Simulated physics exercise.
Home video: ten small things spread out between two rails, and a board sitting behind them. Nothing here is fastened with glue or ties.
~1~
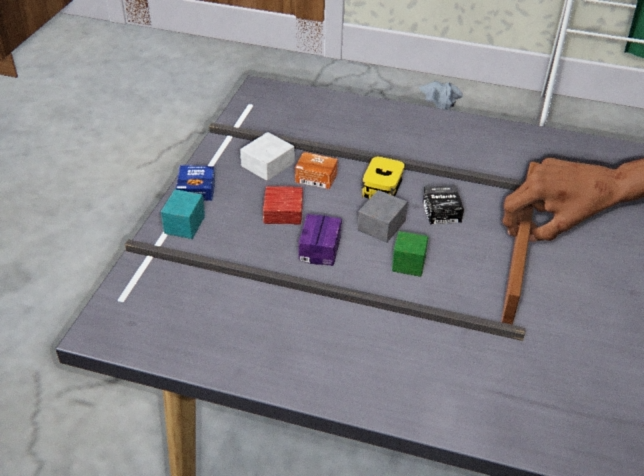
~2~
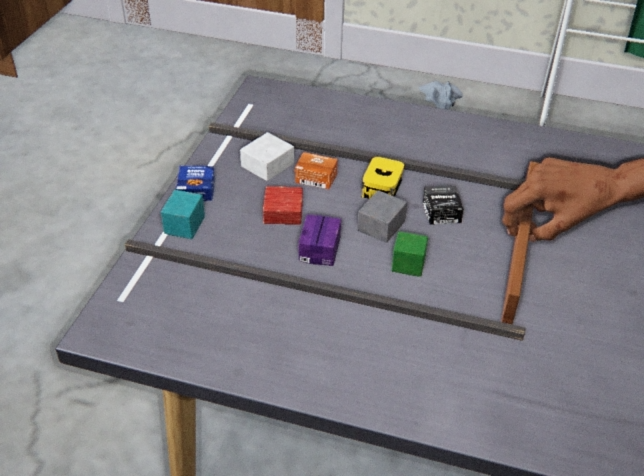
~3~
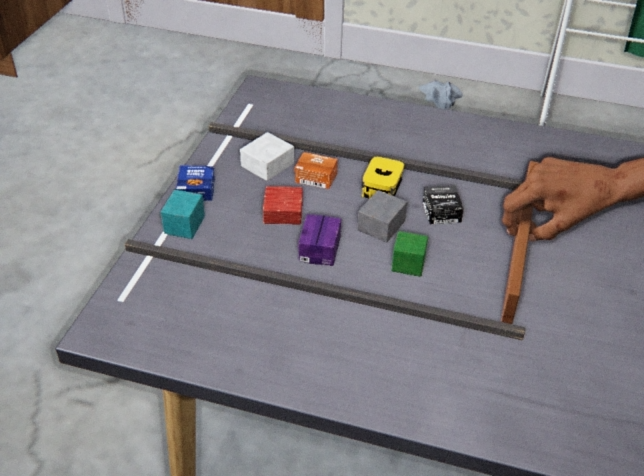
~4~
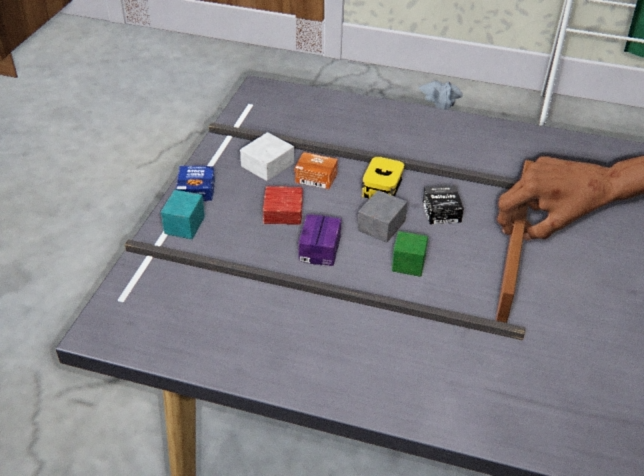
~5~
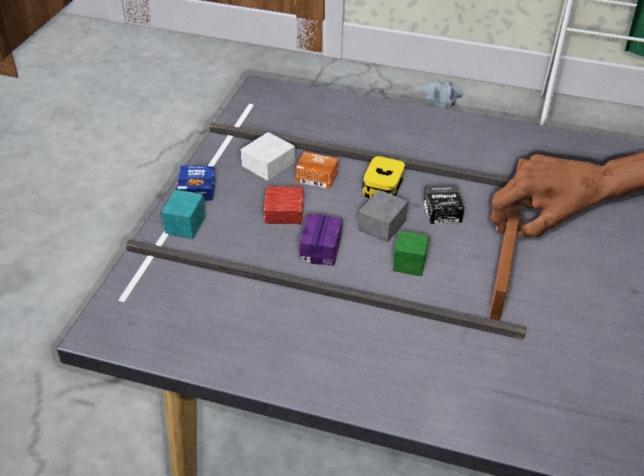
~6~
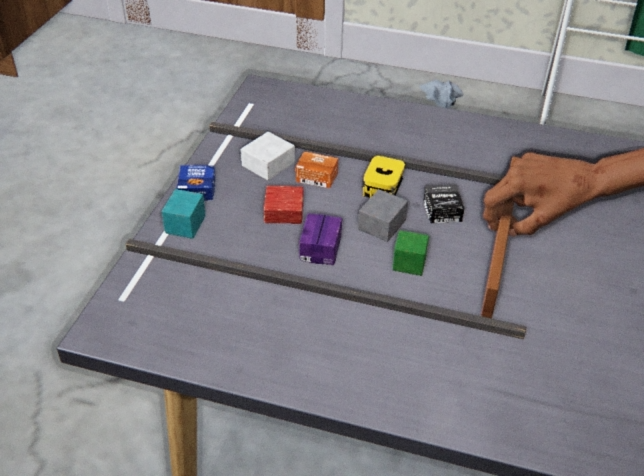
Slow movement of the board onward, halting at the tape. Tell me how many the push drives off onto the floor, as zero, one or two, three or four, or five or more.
Drops: At least five.
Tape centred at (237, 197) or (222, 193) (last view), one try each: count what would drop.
First 4, second 4.
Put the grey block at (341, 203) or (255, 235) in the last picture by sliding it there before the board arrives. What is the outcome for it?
Order of tries: On, off.
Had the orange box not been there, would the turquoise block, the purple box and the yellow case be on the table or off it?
In that case the turquoise block goes off the edge, the purple box goes off the edge, the yellow case goes off the edge.
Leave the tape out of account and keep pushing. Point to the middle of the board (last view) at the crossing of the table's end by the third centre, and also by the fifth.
Near (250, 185) and (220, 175).
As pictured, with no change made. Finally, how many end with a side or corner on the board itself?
3 end up touching it.
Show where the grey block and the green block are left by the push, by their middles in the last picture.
They come to rest around (179, 176) and (164, 201).
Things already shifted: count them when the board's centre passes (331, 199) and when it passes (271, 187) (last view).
I get 8 at the one place and 10 at the other.
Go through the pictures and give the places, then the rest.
Blue box (196, 183); turquoise block (184, 214); white block (268, 157); board (522, 239); tape (195, 189), in the first frame.
Turquoise block (183, 215); green block (410, 254), in the second frame.
White block (268, 156); purple box (320, 240), in the third frame.
Blue box (196, 183); yellow case (383, 180), in the fourth frame.
Turquoise block (184, 214); orange box (317, 171), in the fifth frame.
Blue box (197, 183); turquoise block (184, 214); white block (268, 156); board (503, 233); tape (196, 188), in the sixth frame.
Soon after, none off yet; blue box at rest near (197, 183); turquoise block at rest near (184, 214); white block at rest near (268, 156).
Then, none off yet; blue box at rest near (195, 184); turquoise block at rest near (184, 214); white block moved well along near (209, 140).
At rest, the number that fall off is five or more; fallen, yellow case, purple box, orange box, red block, white block, turquoise block and blue box.
